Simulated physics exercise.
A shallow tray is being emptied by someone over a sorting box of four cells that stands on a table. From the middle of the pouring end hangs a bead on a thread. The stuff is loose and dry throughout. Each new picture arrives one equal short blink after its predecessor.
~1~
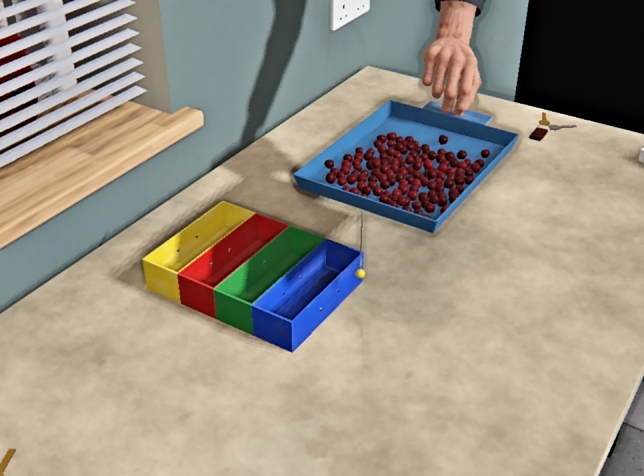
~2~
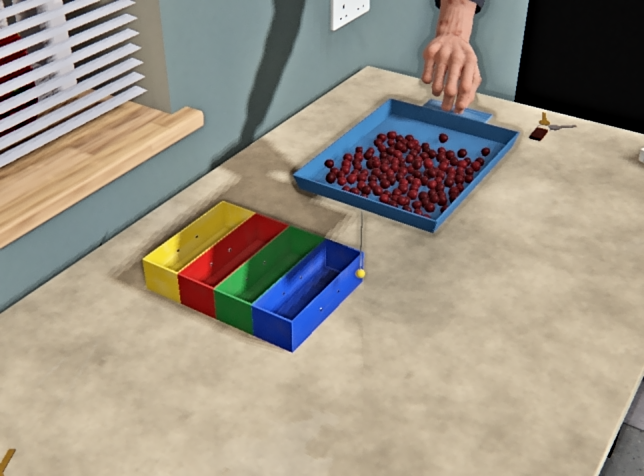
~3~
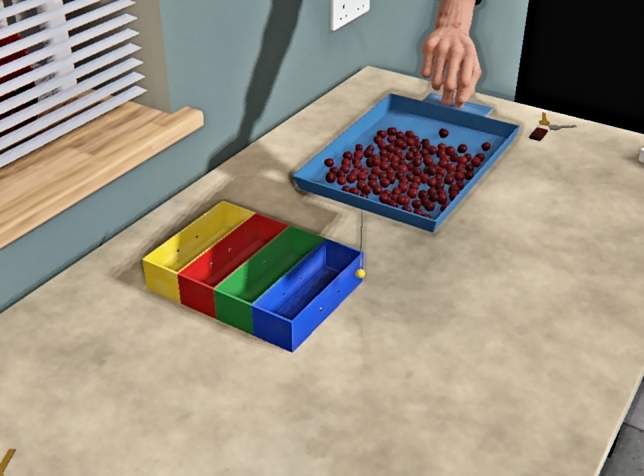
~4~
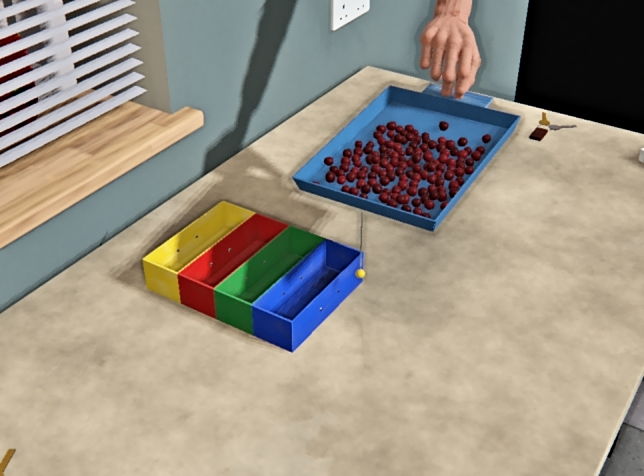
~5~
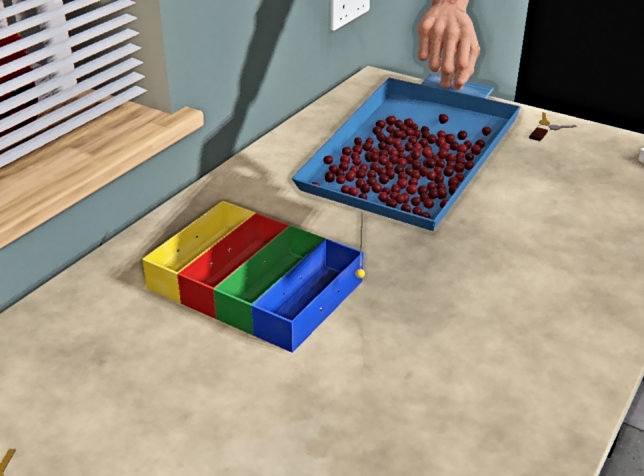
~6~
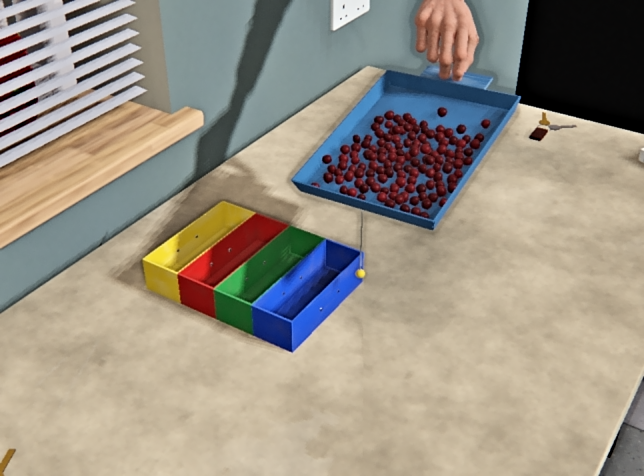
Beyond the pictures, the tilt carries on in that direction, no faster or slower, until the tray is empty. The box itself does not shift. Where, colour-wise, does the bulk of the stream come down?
In the blue cell.
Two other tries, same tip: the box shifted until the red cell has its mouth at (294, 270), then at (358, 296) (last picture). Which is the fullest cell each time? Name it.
In order: The cell in red, the yellow cell.
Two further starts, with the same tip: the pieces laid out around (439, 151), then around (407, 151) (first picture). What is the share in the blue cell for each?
It would be about 40 per cent for the first and about 40 per cent for the second.
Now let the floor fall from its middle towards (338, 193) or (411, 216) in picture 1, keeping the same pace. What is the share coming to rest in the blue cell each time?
Lab note: Case 1 near 50 %, case 2 near 0 %.
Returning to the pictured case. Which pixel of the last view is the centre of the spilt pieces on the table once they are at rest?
Around (323, 360).
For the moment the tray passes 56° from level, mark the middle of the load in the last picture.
The middle of the load sits near (371, 158).
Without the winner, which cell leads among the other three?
The cell in green.
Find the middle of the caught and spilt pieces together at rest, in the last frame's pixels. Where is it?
The centre comes to rest close to (295, 322).
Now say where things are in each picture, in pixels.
In the first frame, corners of the pouring end at (300, 174) and (434, 218), level; middle of the load at (402, 173), dried cherries; bead on its thread at (360, 274); yellow cell at (162, 278); red cell at (197, 293); green cell at (234, 309); blue cell at (273, 326).
In the second frame, corners of the pouring end at (300, 174) and (434, 217), level; middle of the load at (402, 172).
In the third frame, corners of the pouring end at (299, 175) and (434, 217), tipped barely, lowest at the left corner; middle of the load at (402, 170).
In the fourth frame, corners of the pouring end at (299, 176) and (433, 217), tipped a little, lowest at the left corner; middle of the load at (402, 166).
In the fifth frame, corners of the pouring end at (298, 177) and (432, 217), tipped a little, lowest at the left corner; middle of the load at (402, 163).
In the sixth frame, corners of the pouring end at (298, 178) and (432, 217), tipped a little, lowest at the left corner; middle of the load at (400, 161); yellow cell at (162, 278); red cell at (197, 293); green cell at (234, 309); blue cell at (273, 326).
Soon after the last picture, tray tipped steeply; all on the tray.
A little later, tray tipped right over; about a quarter on the tray; about a quarter in the blue cell; a small part in the green cell; about a third falling or outside the box.
Later still, tray tipped past a quarter turn; about half in the blue cell; about a quarter in the green cell; about a third falling or outside the box.
At rest, tray tipped past a quarter turn; about half in the blue cell; about a quarter in the green cell; none in the red cell; none in the yellow cell; about a third outside the box.
